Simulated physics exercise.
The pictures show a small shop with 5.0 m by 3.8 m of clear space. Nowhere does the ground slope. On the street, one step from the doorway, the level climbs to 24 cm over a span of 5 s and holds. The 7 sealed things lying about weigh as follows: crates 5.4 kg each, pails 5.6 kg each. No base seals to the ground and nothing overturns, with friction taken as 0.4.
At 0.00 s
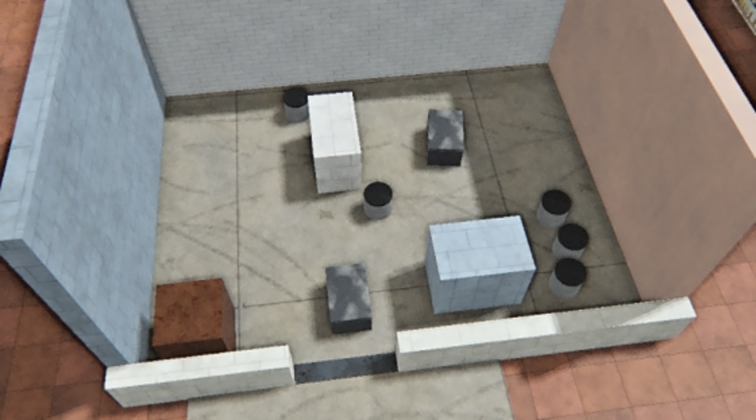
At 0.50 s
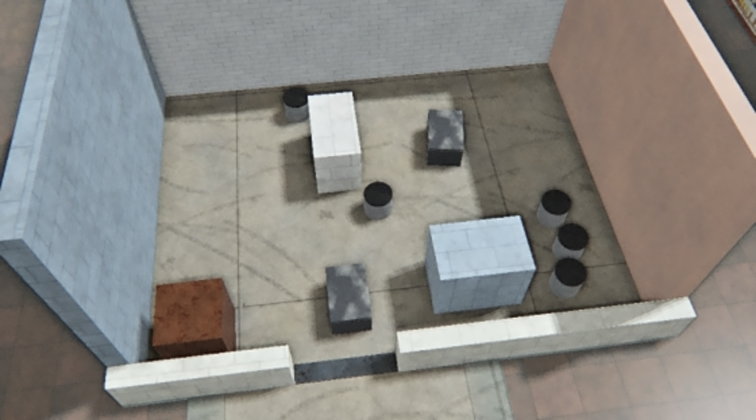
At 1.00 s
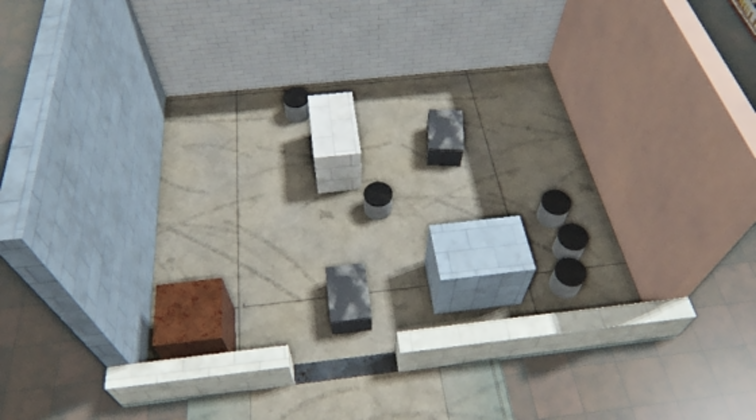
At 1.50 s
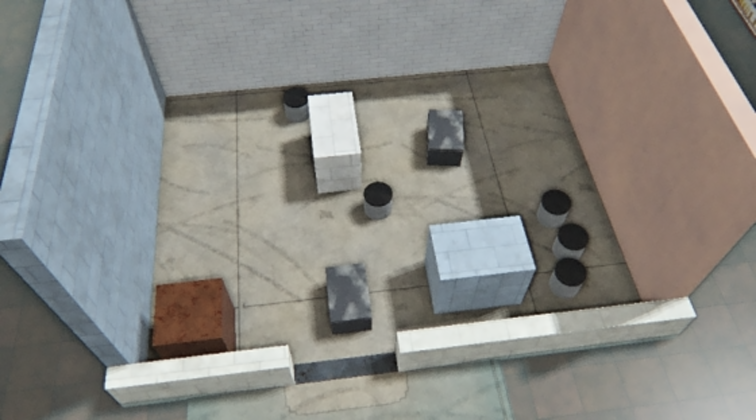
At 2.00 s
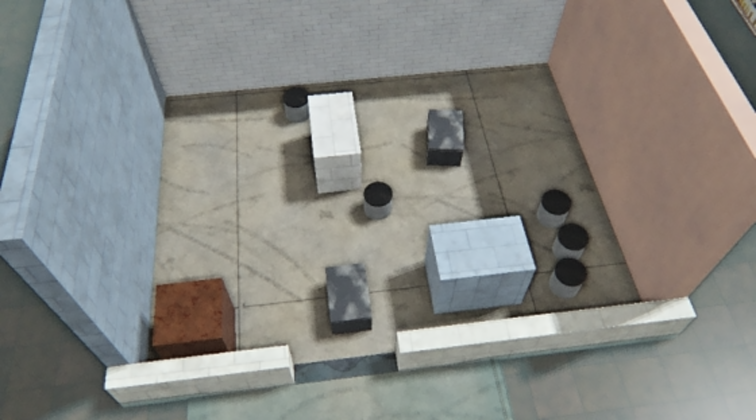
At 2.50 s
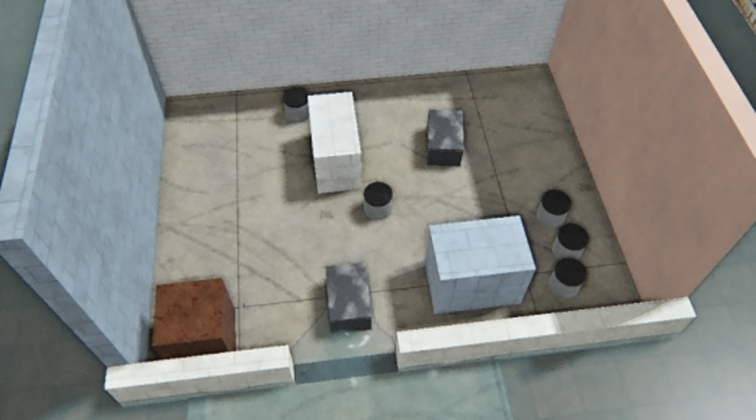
In a small walled shop seen from above, blocks, crates and dark-topped pails stand on a stained floor while the reddish paving outside turns dull and grey. Greenish water then spreads over the street, reaches the doorway and slips just inside the gap, while everything in the room stays still.
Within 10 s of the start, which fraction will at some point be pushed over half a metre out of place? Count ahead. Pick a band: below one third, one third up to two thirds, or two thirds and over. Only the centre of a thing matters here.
The share is one third up to two thirds.
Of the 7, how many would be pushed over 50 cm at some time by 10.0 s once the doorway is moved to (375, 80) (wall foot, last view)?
The answer would then be 5.
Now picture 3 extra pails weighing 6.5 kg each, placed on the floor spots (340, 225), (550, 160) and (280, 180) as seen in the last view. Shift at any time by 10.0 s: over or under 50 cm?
For each in turn I get a greater distance, a smaller distance and a greater distance.
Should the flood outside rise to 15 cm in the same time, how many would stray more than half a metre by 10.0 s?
You'd get 2 in that case.
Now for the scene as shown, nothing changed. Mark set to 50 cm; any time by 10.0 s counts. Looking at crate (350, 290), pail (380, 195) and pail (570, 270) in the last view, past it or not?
One by one in that order: Above; above; below.
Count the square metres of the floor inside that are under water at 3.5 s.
Roughly 2.5 m2 of it is wet.
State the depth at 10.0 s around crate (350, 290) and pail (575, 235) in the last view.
Depth approx. 9 cm / 1 cm.
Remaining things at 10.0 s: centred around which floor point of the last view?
I'd put it close to (472, 161) in the last view.
After 3.5 s 1 of 7 are over 50 cm from their spots; 0 afloat.
After 4.5 s 1 of 7 are over 50 cm from their spots; 1 afloat.
After 7.0 s 3 of 7 are over 50 cm from their spots; 1 afloat.
After 10.0 s 4 of 7 are over 50 cm from their spots, and 4 have been at some point; 4 afloat.
